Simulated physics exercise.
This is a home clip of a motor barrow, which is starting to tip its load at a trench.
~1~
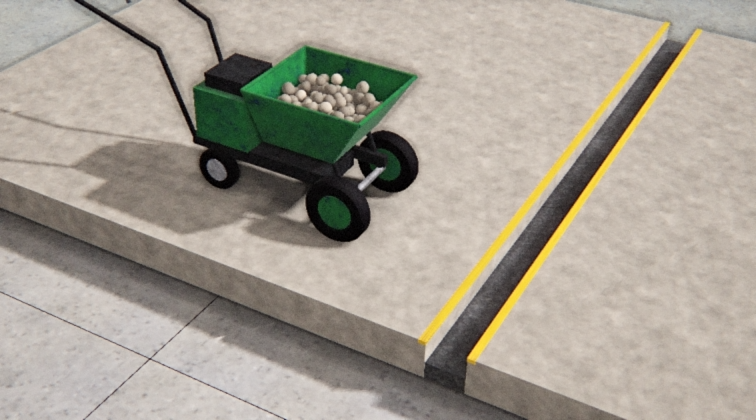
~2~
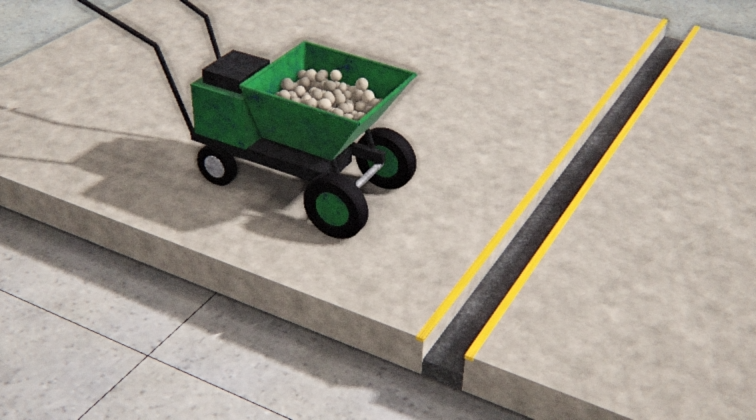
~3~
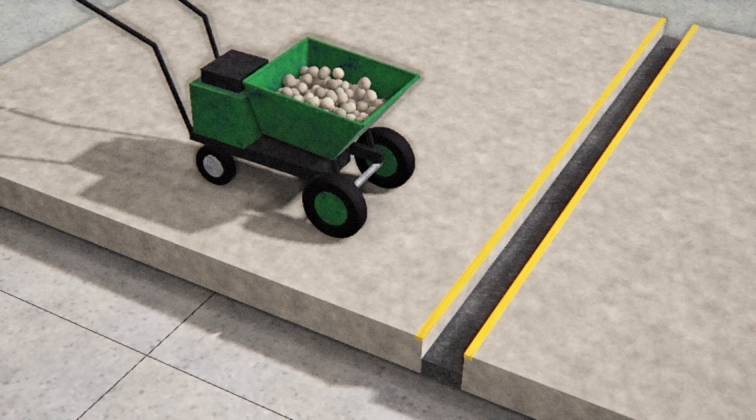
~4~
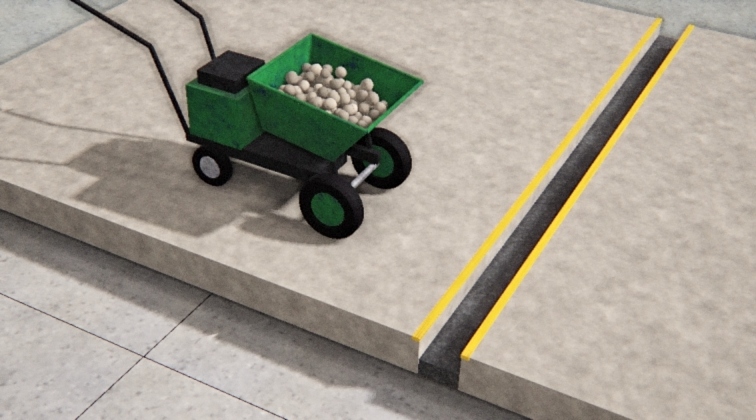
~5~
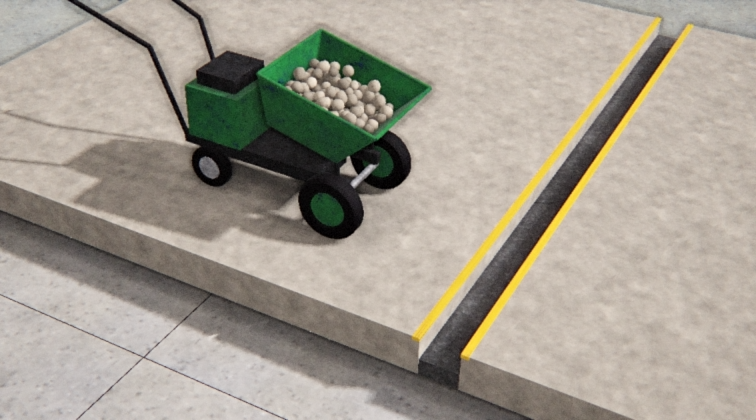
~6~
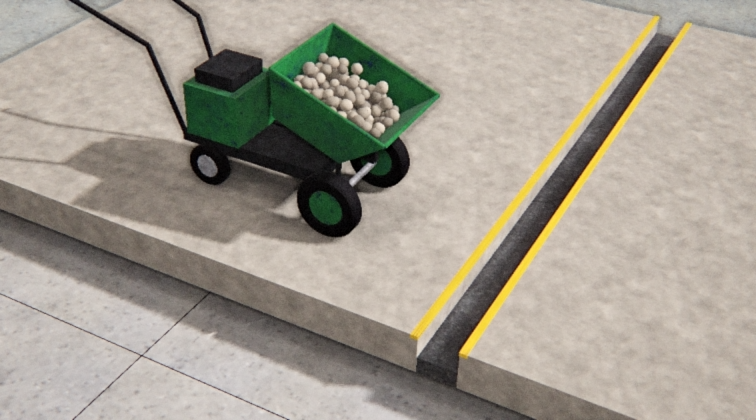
A green motor barrow's skip of round pebbles tilts gradually forward beside a yellow-edged trench.
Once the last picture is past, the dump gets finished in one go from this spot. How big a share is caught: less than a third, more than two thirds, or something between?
Way I see it, the trench ends up with a third up to two-thirds of the load.
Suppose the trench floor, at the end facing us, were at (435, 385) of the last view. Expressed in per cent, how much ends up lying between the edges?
Something close to 50 per cent.
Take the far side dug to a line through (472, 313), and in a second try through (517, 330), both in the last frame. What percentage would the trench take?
Well, it'd be something like 40 per cent the first time and 50 per cent the second.
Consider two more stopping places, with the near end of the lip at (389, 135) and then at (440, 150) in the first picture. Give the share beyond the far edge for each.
10 and 80 percent, in that order.
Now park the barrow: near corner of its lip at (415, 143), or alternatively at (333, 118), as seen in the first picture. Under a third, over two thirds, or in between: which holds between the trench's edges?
In the middle band; below one third.
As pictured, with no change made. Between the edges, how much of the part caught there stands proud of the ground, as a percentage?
Around 15 per cent.
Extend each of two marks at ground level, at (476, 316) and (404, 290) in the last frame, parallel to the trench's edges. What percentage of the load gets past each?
First 10 in a hundred, second 90 in a hundred.
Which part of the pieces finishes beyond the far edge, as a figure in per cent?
Roughly 0 percent of the pieces, I think.
Soon, skip tipped steeply; all in the skip.
A while on, skip tipped right over; most in the skip; a small part short of the trench; a stray few in or heaped over the trench; a stray few falling.
Towards the end, skip tipped right over; about a quarter in the skip; about a third short of the trench; about a third in or heaped over the trench; a stray few beyond it.
Finally, skip tipped right over; a small part in the skip; about a third short of the trench; about half in or heaped over the trench; a stray few beyond it.
